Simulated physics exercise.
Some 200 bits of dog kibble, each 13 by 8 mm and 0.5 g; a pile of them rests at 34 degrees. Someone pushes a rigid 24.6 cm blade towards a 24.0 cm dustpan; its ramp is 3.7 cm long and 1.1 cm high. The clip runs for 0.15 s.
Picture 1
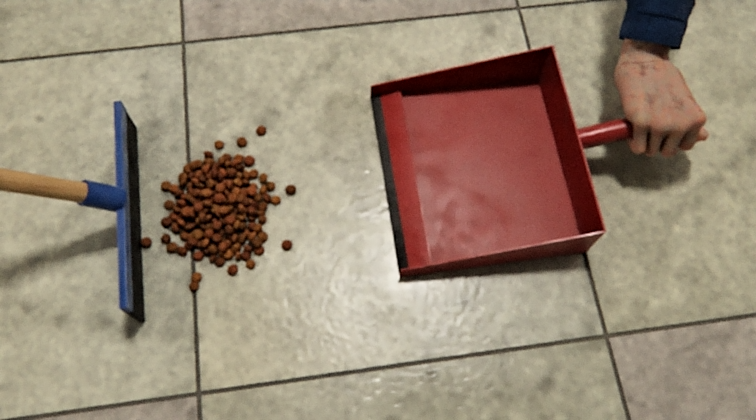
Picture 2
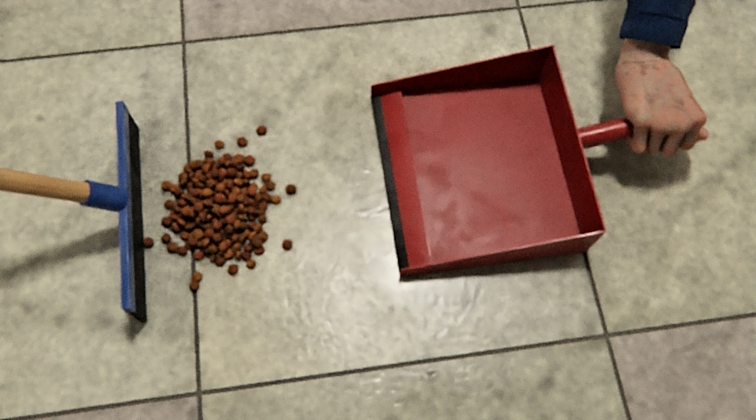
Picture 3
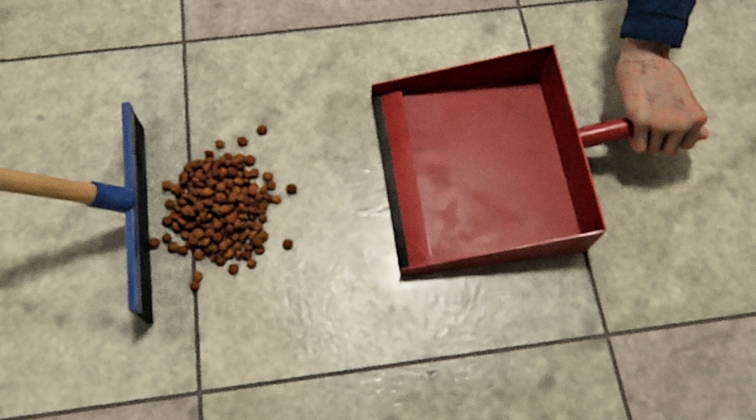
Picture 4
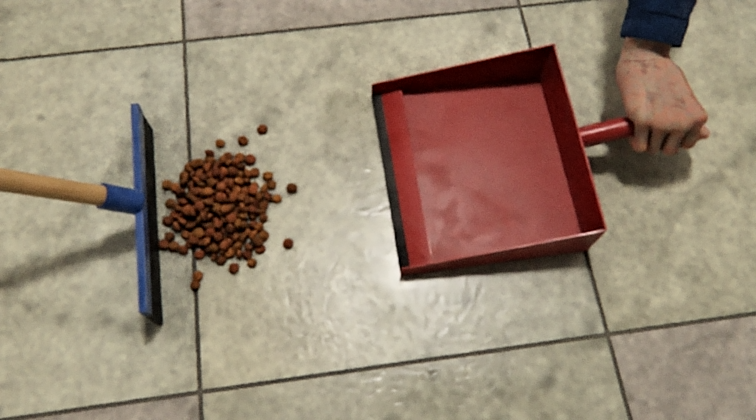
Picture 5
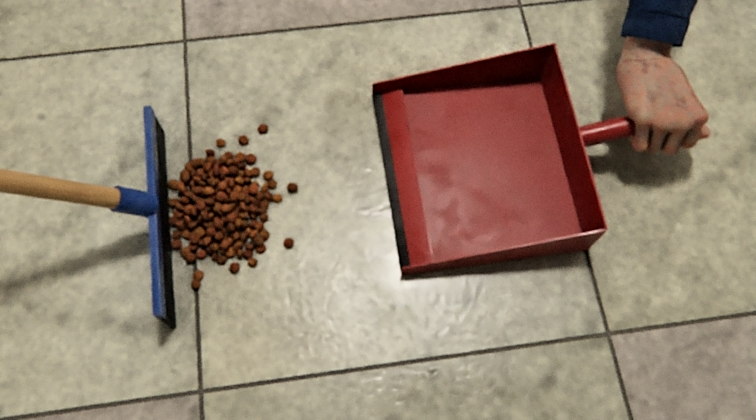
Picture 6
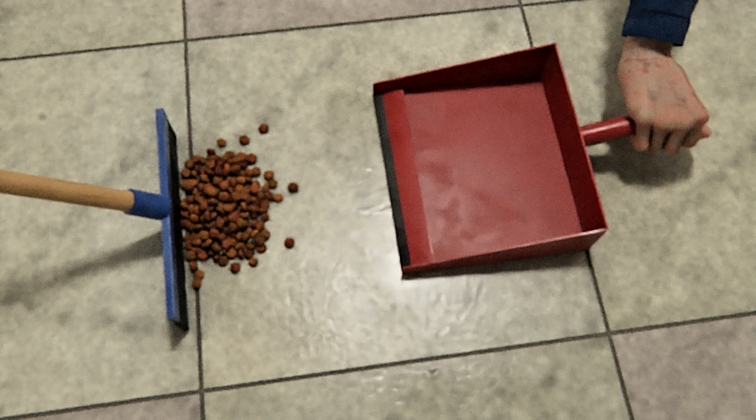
A blue-framed blade on a wooden handle starts just left of a loose pile of brown kibble on a tiled floor, while a hand at right holds a red dustpan still. The blade slides slowly rightward, closes the small gap, then presses into the pile's left edge, nudging the nearest pieces slightly right.
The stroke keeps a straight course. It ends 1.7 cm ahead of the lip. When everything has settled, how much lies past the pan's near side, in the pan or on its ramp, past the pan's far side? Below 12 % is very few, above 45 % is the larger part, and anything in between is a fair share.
Near side: A fair share, pan: A fair share, far side: Very few.
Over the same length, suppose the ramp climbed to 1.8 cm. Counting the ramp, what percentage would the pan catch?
30 %.
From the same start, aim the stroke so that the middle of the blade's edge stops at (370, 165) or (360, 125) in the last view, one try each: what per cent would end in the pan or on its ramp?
Some 60 in a hundred and 50 in a hundred.
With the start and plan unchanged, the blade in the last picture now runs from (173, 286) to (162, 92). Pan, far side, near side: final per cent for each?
You'd see pan at 45, far at 10 and near at 0.
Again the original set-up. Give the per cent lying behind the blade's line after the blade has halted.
About 20 percent.
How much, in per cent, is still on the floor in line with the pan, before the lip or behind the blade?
Roughly 50 percent.
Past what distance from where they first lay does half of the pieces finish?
I'd say close to 22 cm.
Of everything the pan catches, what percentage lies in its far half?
Something like 10 per cent of the catch.
Then, 0.26 s after the last picture, middle of the blade 14 cm from the lip; 0 % over the lip, far side 0 %, near side 5 %.
Then, 0.43 s after the last picture, middle of the blade 6 cm from the lip; 0 % over the lip, far side 0 %, near side 15 %.
Then, 0.73 s after the last picture, middle of the blade 2 cm from the lip; 30 % over the lip, far side 0 %, near side 20 %.
In the end, near side 20 %, pan 30 %, far side 0 %, in front of the lip or behind the blade 50 %.
